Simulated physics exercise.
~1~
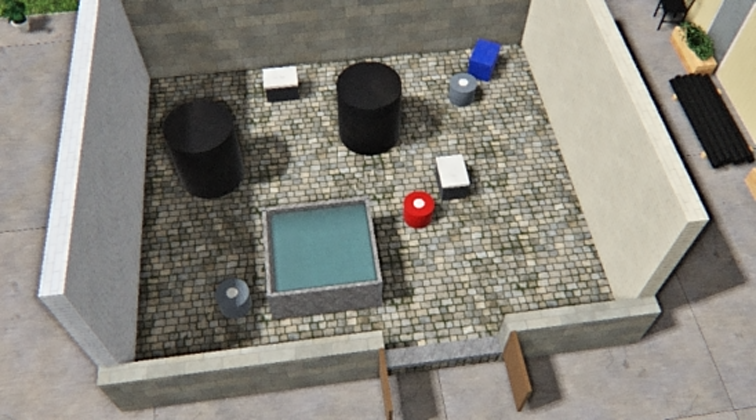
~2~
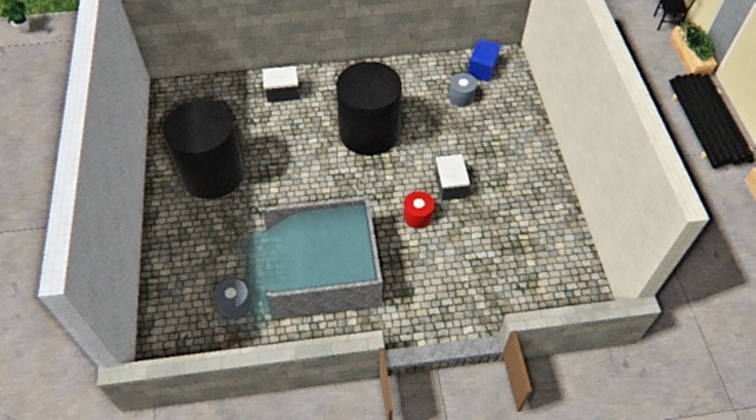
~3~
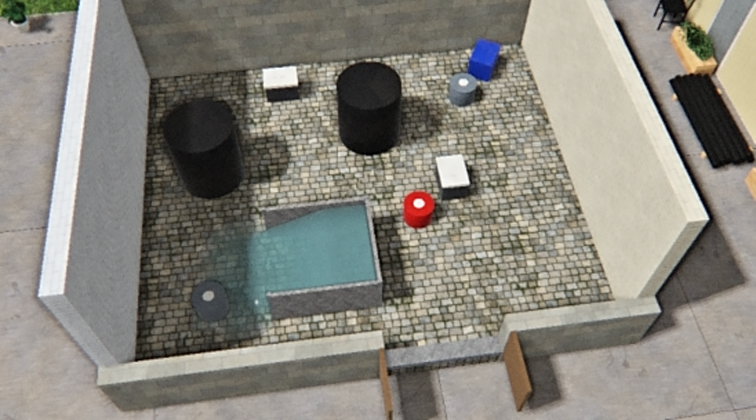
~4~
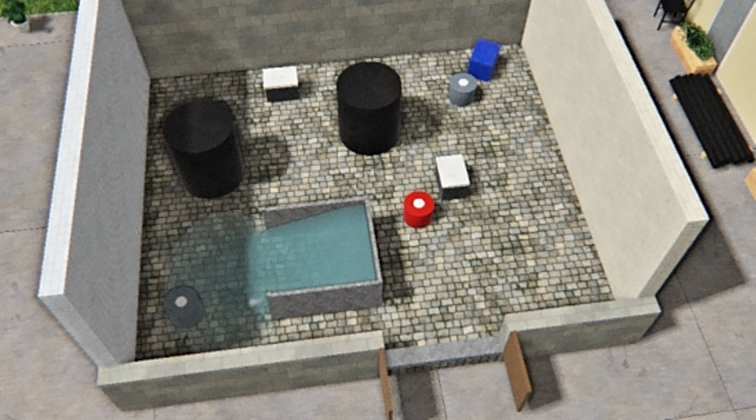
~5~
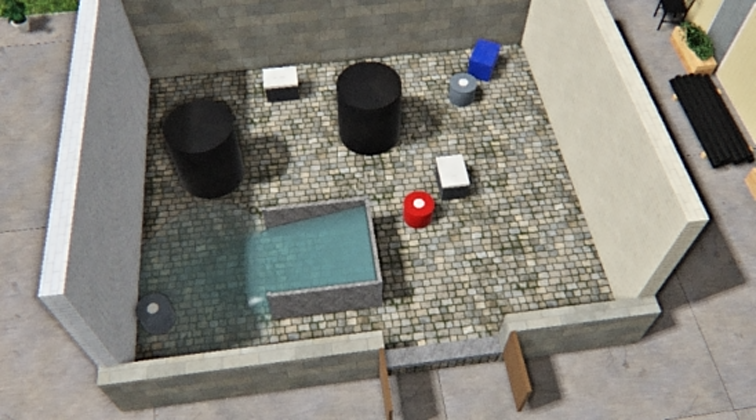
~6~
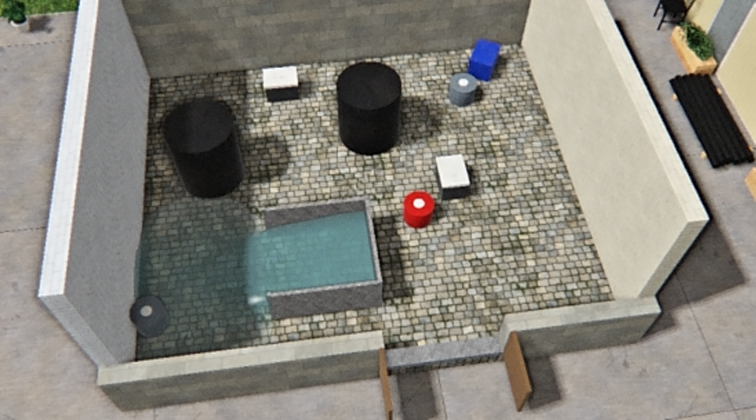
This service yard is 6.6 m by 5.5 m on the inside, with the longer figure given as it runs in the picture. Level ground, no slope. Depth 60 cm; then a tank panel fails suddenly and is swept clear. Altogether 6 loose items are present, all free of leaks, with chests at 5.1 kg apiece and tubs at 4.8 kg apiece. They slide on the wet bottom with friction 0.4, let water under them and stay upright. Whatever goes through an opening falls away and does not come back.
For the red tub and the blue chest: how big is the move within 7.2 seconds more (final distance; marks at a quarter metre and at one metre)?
Looks like the red tub pretty much stays there, and the blue chest is pushed a small distance.
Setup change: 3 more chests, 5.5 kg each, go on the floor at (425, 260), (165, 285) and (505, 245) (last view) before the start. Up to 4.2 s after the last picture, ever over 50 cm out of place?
Taking them in the order given: Falls short, exceeds it and falls short.
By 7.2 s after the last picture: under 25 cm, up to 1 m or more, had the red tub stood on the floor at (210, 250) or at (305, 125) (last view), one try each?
Order of tries: It is flushed away; it scoots a modest distance.
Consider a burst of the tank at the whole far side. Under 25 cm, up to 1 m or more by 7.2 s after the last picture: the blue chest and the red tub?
In that case the blue chest gets carried off, the red tub holds its place.
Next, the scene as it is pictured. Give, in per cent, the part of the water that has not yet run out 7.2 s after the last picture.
96 %.
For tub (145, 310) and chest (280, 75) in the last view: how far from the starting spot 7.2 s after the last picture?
In that order: 400 cm, 120 cm.
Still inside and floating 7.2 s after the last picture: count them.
At that time the total is 2.
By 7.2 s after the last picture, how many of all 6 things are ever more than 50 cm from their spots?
By my tally, 3.
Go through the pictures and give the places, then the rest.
In the first frame, the red tub at (419, 204), on the bottom; the blue chest at (485, 52) rests on the ground; 1.9 m2 under water; 0 of 6 have shifted.
In the second frame, the red tub at (419, 204), on the bottom; the blue chest at (485, 52), on the bottom; 2.6 m2 under water; 0 of 6 have shifted.
In the third frame, the red tub at (419, 204) rests on the ground; the blue chest at (485, 52), on the bottom; water covers 3.4 m2; 1 of 6 have shifted.
In the fourth frame, the red tub at (419, 204) rests on the ground; the blue chest at (485, 52) rests on the ground; water covers 4.6 m2; 1 of 6 have shifted.
In the fifth frame, the red tub at (419, 204) rests on the ground; the blue chest at (485, 52), on the bottom; water covers 5.9 m2; 1 of 6 have shifted.
In the sixth frame, the red tub at (419, 204), on the bottom; the blue chest at (485, 52), on the bottom; 6.7 m2 under water; 1 of 6 have shifted.
Then, 0.9 s after the last picture the red tub is near (419, 204), 0.0 m from its start, aground; the blue chest is near (485, 52), 0.0 m from its start, aground; 0 of 6 are out; 1 afloat.
Then, 2.8 s after the last picture the red tub is near (419, 204), 0.0 m from its start, aground; the blue chest is near (485, 52), 0.0 m from its start, aground; 0 of 6 are out; 1 afloat.
Then, 4.8 s after the last picture the red tub is near (419, 204), 0.0 m from its start, aground; the blue chest is near (485, 52), 0.0 m from its start, aground; 0 of 6 are out; 1 afloat.
Then, 7.2 s after the last picture the red tub is near (419, 204), 0.0 m from its start, aground; the blue chest is near (527, 61), 0.7 m from its start, afloat; 0 of 6 are out; 2 afloat.
